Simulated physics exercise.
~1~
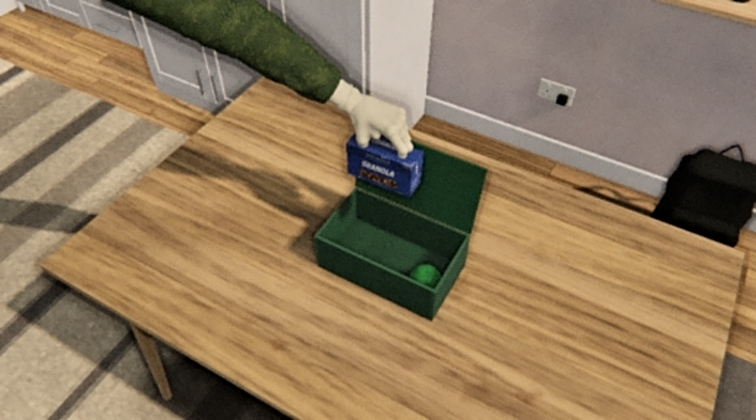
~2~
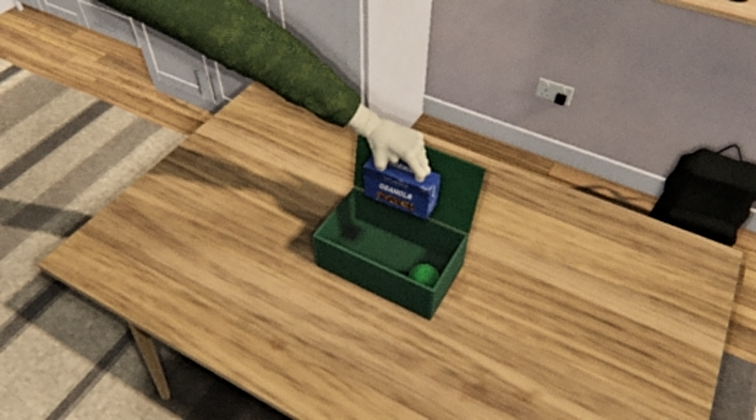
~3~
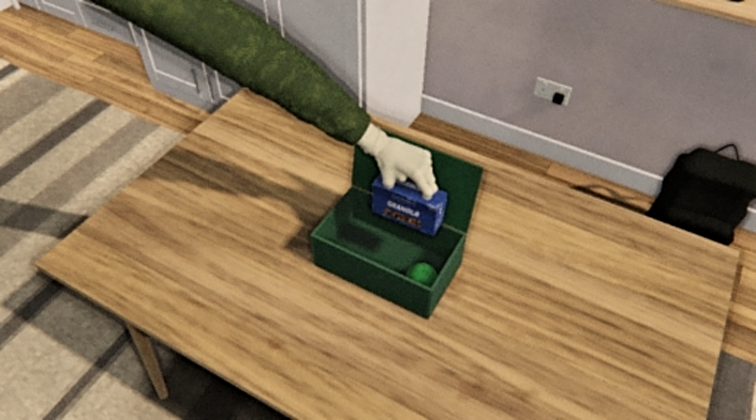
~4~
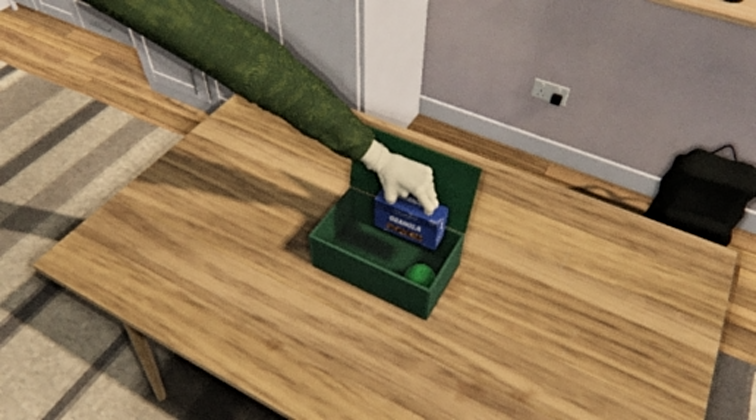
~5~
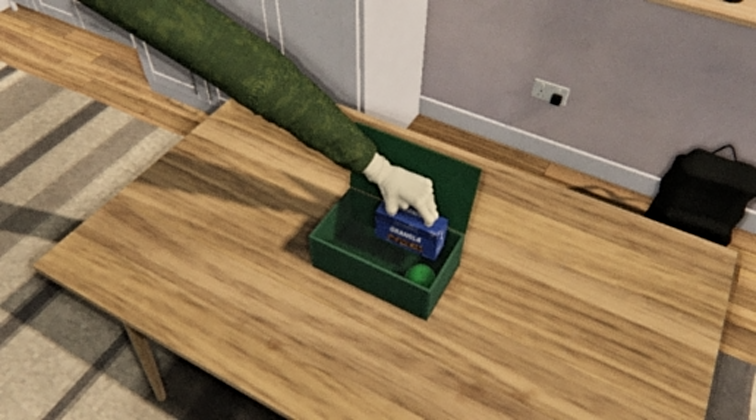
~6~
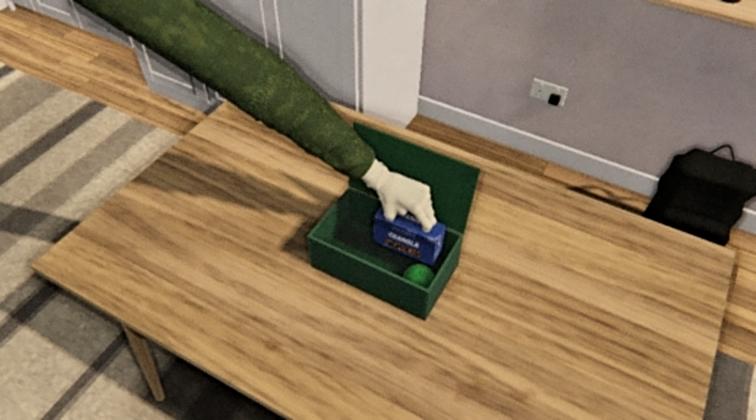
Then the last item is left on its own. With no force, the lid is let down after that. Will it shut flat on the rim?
I predict it will fully lower.
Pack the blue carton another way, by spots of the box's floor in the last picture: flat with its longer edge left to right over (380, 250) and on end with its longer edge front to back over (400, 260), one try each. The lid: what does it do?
Trial 1: Lid lowered. Trial 2: Lid propped open.
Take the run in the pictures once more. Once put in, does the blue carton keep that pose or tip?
In the end, the blue carton keeps its orientation.
Then, 1.20 s past the last view, lid starting down; blue carton displaced a little near (414, 254).
Then, 1.90 s past the last view, lid 36° above the rim; blue carton displaced a little near (414, 254).
Finally, lid shut; moved from the start, blue carton; green apple still in place. Final places as the last picture's camera would see them, blue carton near (414, 254).
